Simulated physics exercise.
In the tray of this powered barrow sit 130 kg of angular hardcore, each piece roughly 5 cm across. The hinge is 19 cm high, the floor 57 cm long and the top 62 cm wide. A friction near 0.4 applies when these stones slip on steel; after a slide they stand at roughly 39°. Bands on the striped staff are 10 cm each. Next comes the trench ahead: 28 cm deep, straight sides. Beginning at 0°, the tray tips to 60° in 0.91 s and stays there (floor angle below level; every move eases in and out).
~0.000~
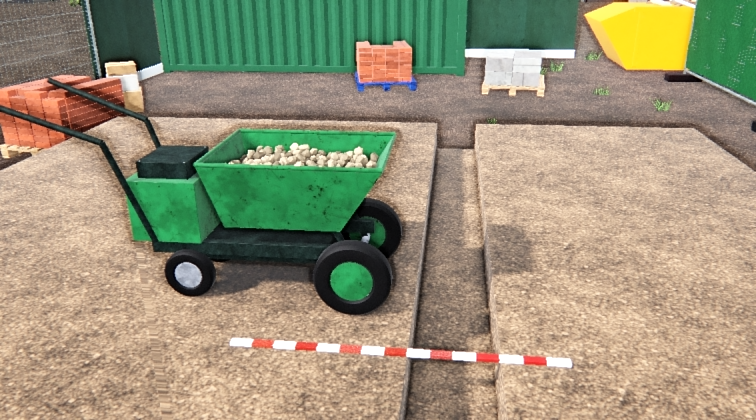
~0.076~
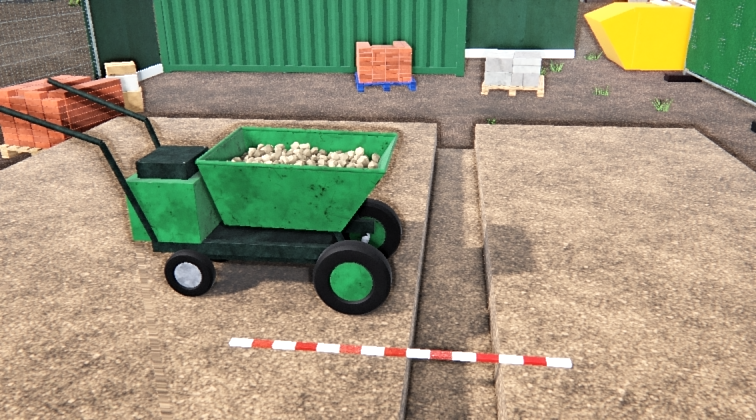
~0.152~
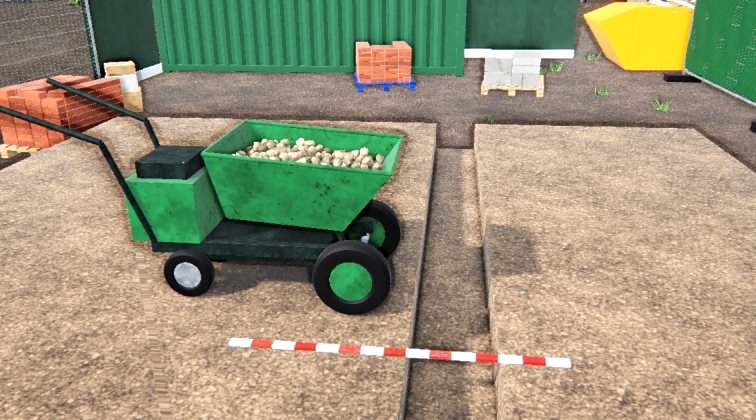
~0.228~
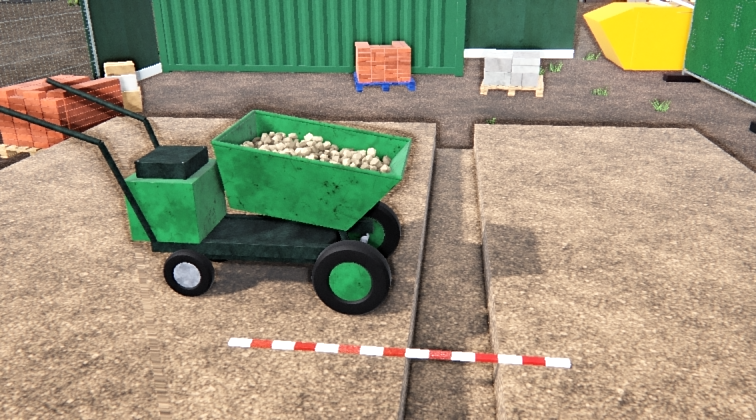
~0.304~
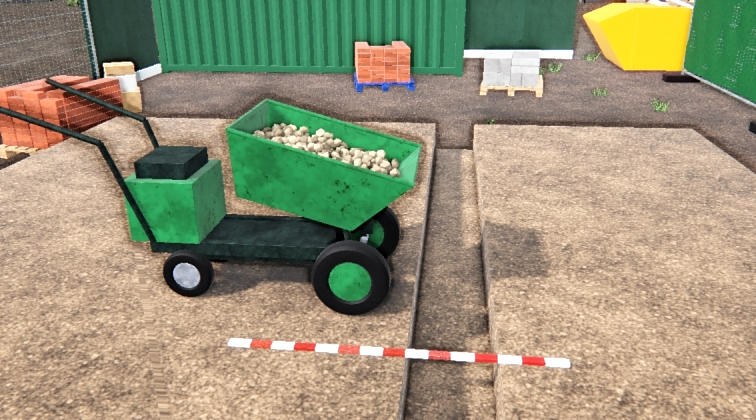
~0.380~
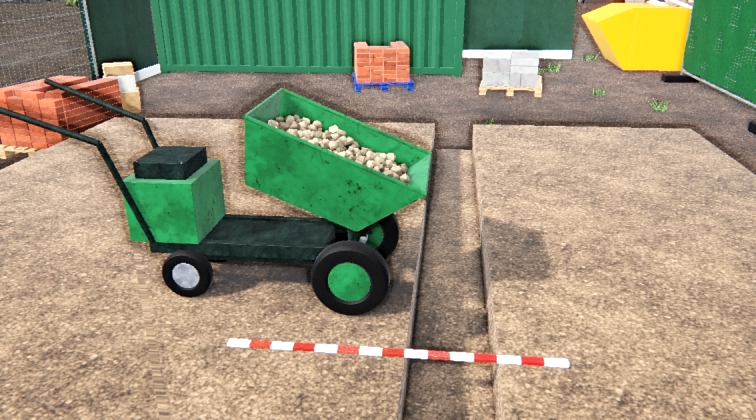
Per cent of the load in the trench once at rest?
About 9 %.
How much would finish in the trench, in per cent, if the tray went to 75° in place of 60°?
In that case near 45 per cent.
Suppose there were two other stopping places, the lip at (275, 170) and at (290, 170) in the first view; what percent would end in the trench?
Around 20 and then 25 percent.
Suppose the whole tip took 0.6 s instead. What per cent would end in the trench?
Trench share: Approx. 10%.
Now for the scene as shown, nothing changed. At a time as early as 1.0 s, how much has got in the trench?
At that moment: Approx. 5 %.
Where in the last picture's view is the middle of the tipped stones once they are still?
I'd put it close to (517, 294).
After 0.7 s the floor is at 50°; 100 % in the tray; the foremost stones are at (442, 215).
After 1.0 s the floor is at 60°; 95 % in the tray, 3 % in the trench, 2 % past the trench; the foremost stones are at (509, 283).
After 1.4 s the floor is at 60°; 76 % in the tray, 5 % in the trench, 19 % past the trench; the foremost stones are at (587, 300).
After 3.3 s the floor is at 60°; 71 % in the tray, 9 % in the trench, 20 % past the trench; the foremost stones are at (614, 306).
